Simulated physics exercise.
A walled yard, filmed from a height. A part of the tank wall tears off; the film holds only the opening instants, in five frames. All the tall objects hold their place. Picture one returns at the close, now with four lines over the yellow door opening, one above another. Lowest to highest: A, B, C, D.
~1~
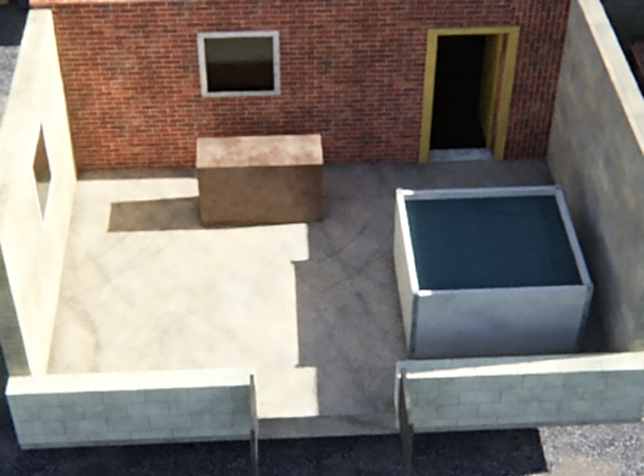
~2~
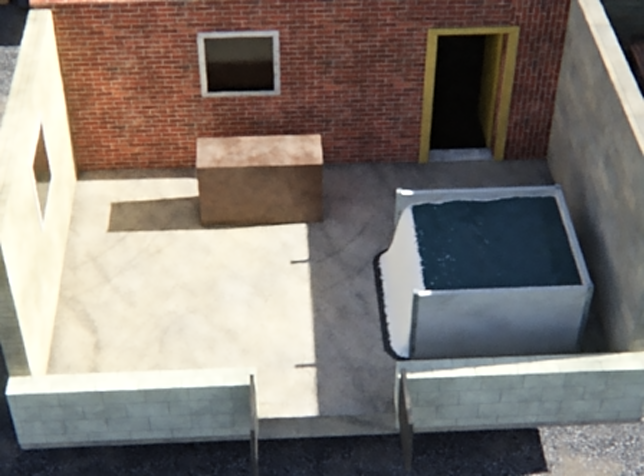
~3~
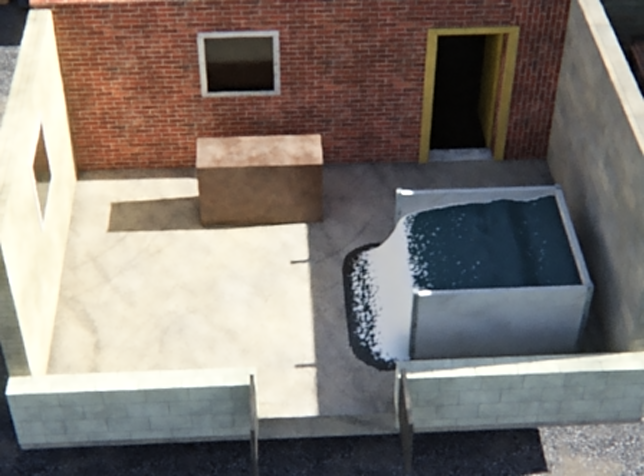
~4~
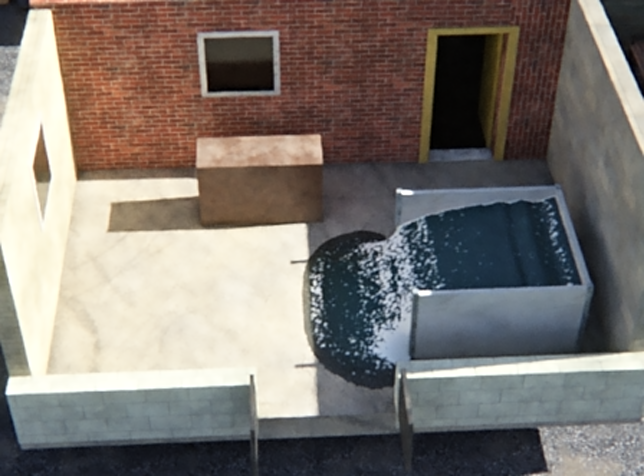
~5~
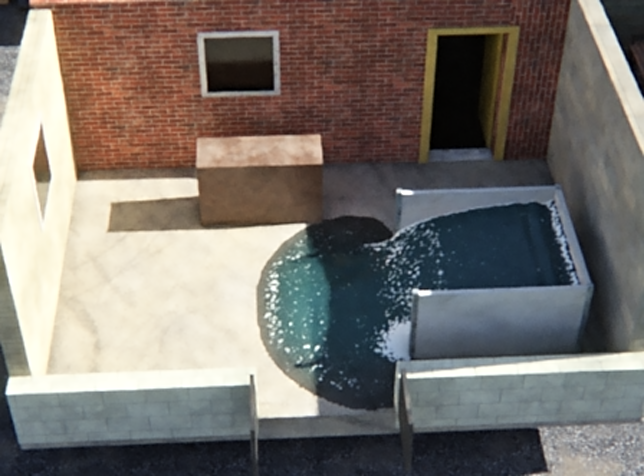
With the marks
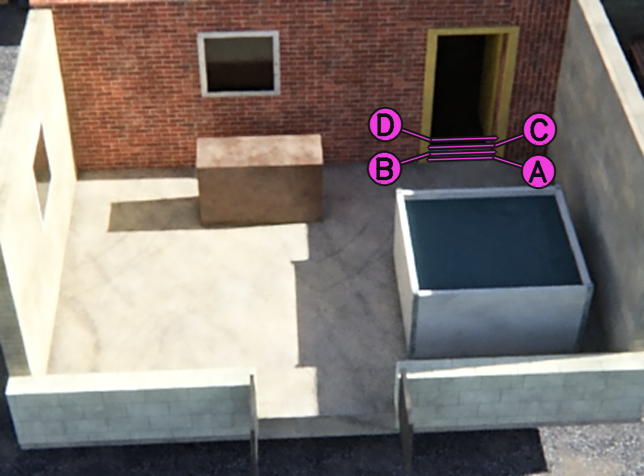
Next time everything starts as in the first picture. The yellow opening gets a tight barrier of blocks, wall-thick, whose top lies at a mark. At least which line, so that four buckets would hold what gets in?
The answer is line B.
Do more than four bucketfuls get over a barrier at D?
No, that is safe.
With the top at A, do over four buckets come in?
Yes, that goes wrong.
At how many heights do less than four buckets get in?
Three of the four.
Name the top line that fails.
That would be A.
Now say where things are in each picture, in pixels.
Water in the tank at rest, its middle at (490, 243); foot of the yellow doorway at (461, 161); open gate at (326, 361), in the first frame.
Front seen at (386, 253), 2 % of the ground wet, in the second frame.
Front seen at (371, 248), 5 % of the ground wet, in the third frame.
Front seen at (341, 240), 11 % of the ground wet, in the fourth frame.
Front seen at (280, 254), 19 % of the ground wet, in the fifth frame.
On the marked copy, A at (461, 158); B at (461, 153); C at (462, 146); D at (463, 139); from the bottom up A, B, C, D.
If A is chosen, about 8 bucketfuls get in.
If B is chosen, a splash gets over, under a bucket.
If C is chosen, nothing gets over.
If D is chosen, nothing gets over.
